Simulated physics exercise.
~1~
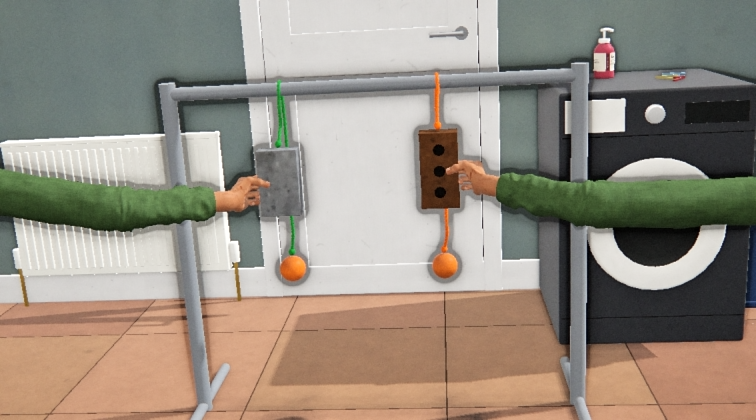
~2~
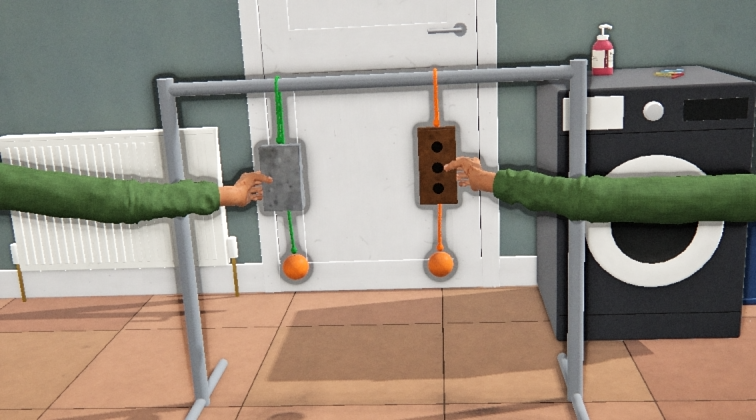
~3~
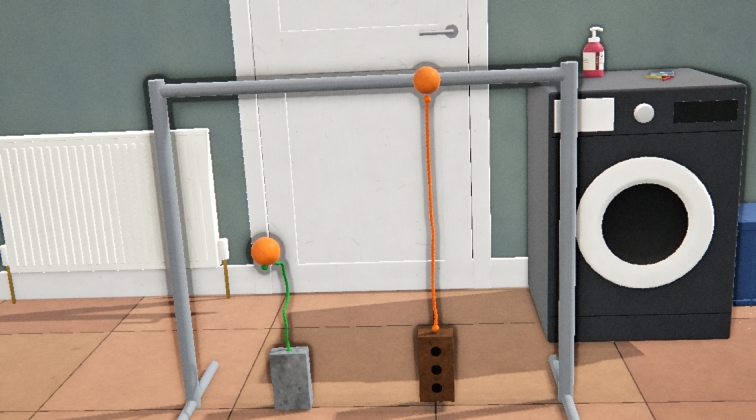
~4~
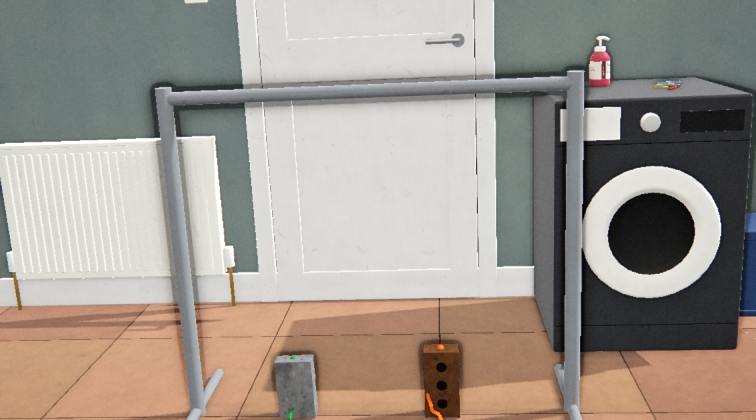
Grey paver and brown brick dropping from a metal rail after two hands let go, both ending on the tiled floor.
